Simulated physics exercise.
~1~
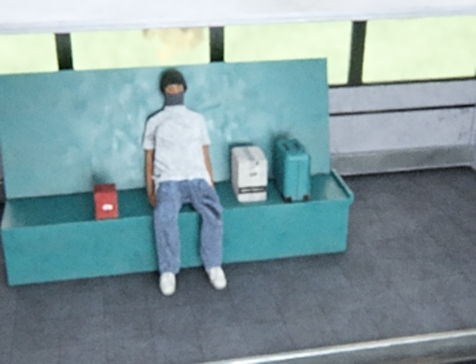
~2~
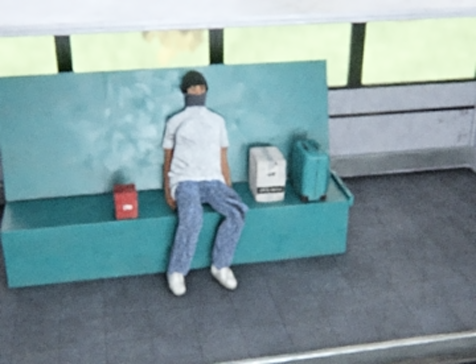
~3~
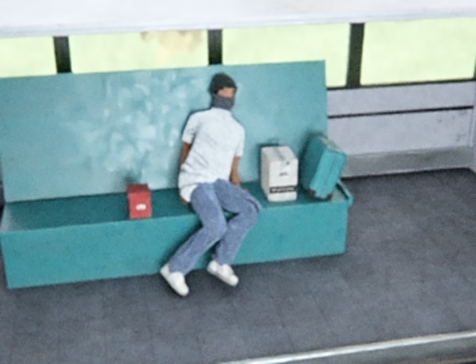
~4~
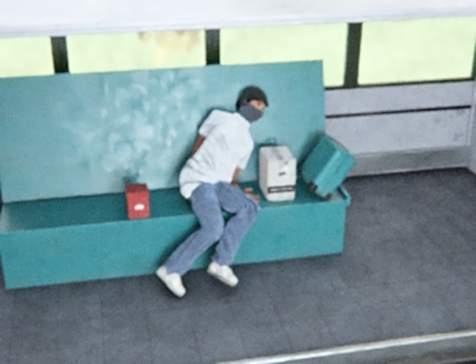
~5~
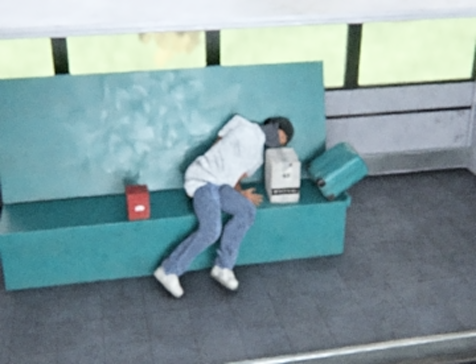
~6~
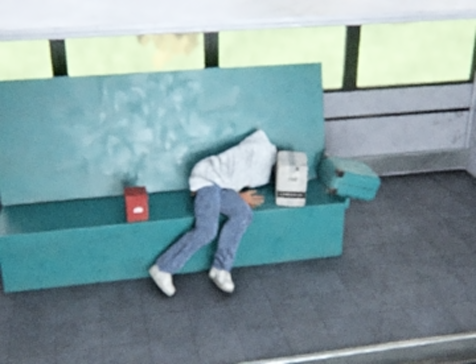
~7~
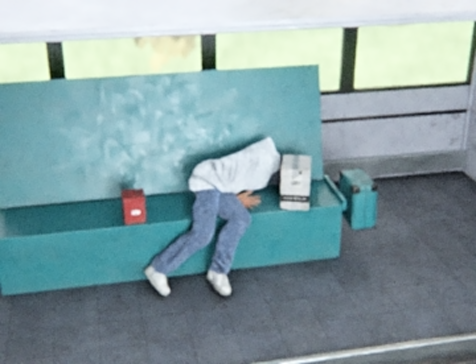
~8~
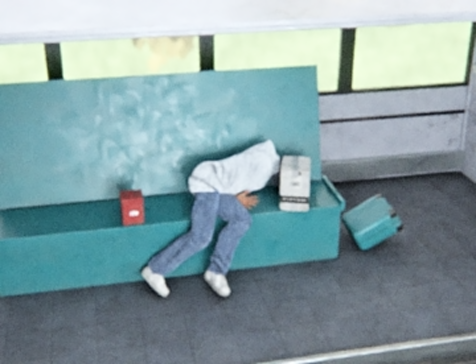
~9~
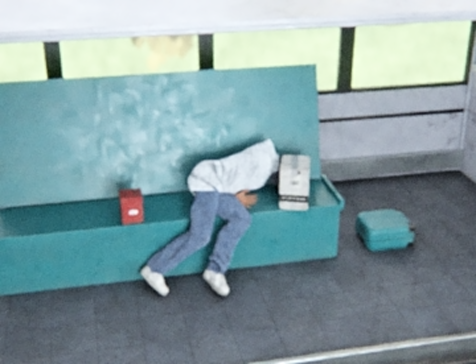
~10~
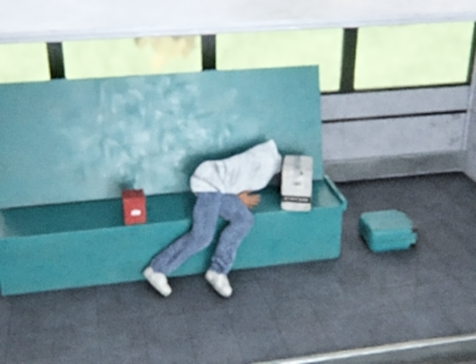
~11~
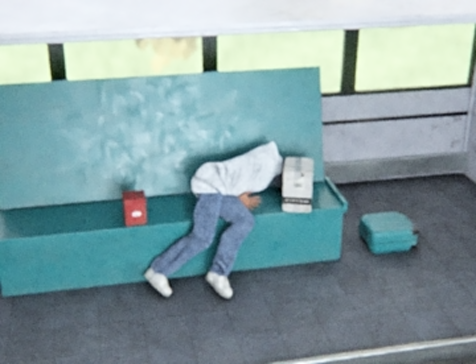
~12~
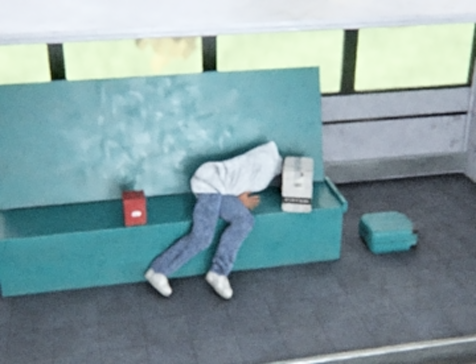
A masked person in a white shirt and jeans slid right along a teal bench with the bags, then slumped sideways behind the white pack, while the teal case tipped off the right end onto the floor and the red tub stayed on the seat.
